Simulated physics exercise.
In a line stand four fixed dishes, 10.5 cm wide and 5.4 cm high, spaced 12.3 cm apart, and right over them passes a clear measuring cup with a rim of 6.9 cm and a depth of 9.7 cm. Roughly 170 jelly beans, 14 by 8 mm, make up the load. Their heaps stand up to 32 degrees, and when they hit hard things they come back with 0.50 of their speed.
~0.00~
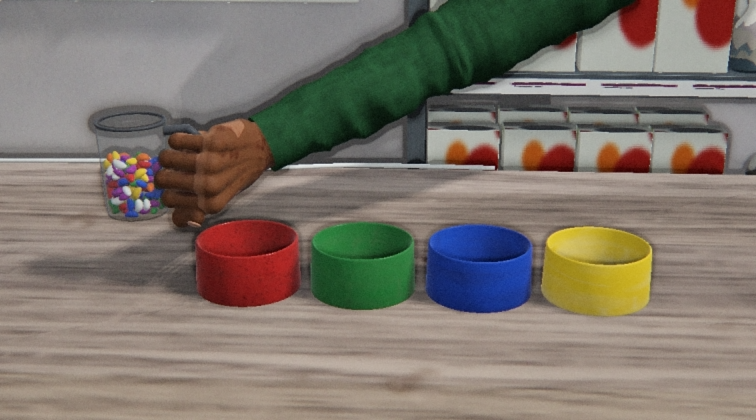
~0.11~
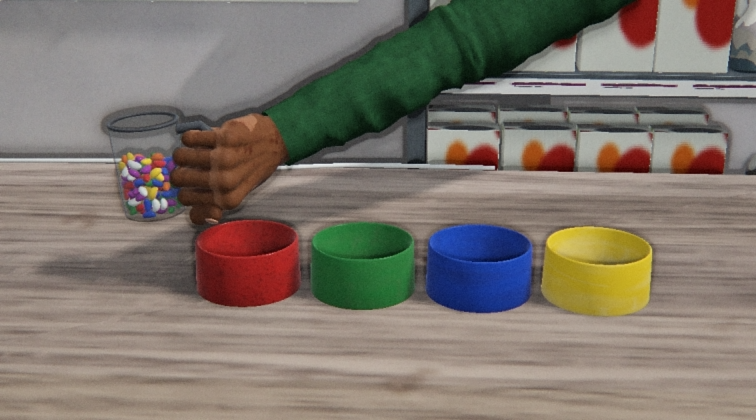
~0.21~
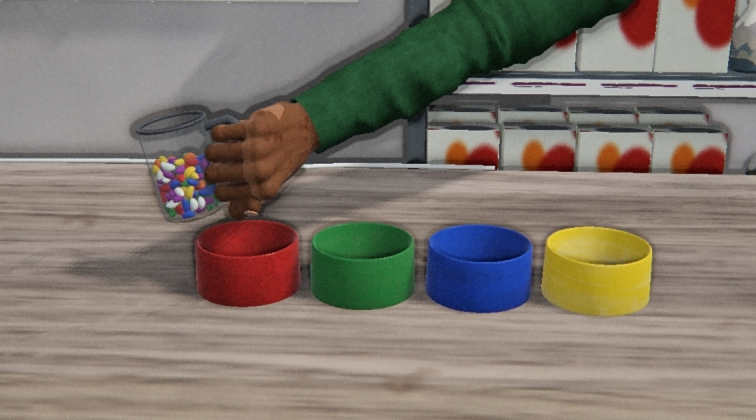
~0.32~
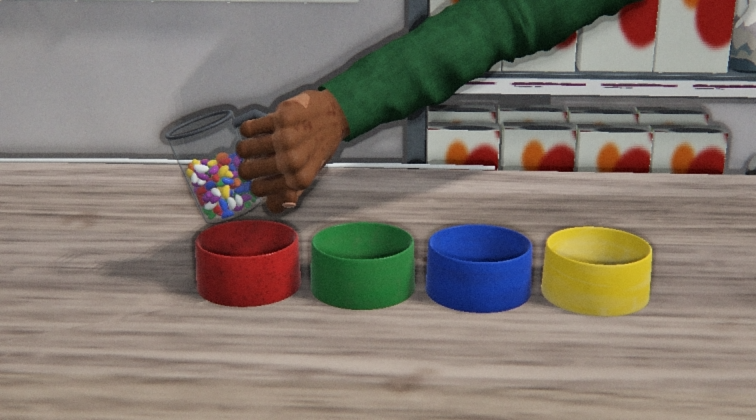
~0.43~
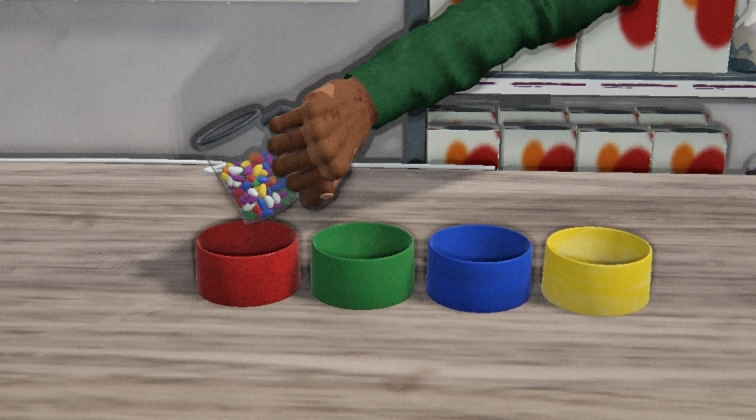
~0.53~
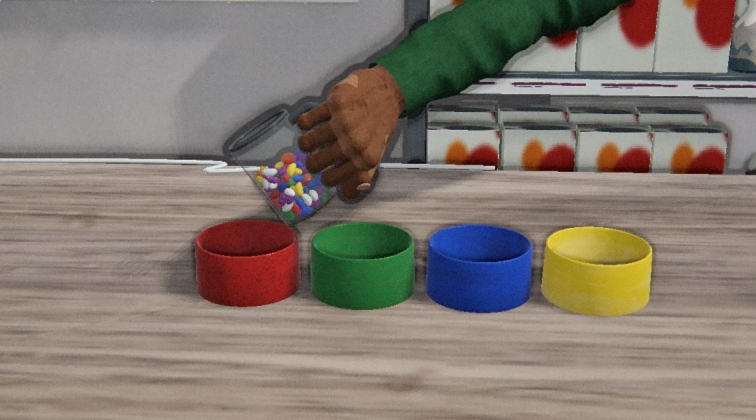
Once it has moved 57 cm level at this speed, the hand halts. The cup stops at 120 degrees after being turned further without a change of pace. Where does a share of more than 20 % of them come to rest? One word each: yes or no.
Red: No; blue: No; green: No; yellow: Yes; counter: No.
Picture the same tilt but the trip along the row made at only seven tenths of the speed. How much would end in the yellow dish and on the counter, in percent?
The shares would then be yellow 0 and counter 10.
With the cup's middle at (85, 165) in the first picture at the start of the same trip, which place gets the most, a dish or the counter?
Yellow.
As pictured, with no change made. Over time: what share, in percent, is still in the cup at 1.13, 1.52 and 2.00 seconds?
Going in order, it reads 100, then 100, and finally 35 per cent.
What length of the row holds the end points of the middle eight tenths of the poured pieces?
The stretch is around 6 cm long.
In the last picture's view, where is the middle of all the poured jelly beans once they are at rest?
I'd say roughly (602, 278).
Then, at 1.13 s, tilt 74 degrees; cup holds 100 %.
After 1.52 s, tilt 101 degrees; cup holds 100 %.
Then, at 2.00 s, tilt 120 degrees; cup holds 35 %, yellow 65 %.
By 2.7 s all is still; red 0 %, blue 0 %, green 0 %, yellow 100 %, counter 0 %.
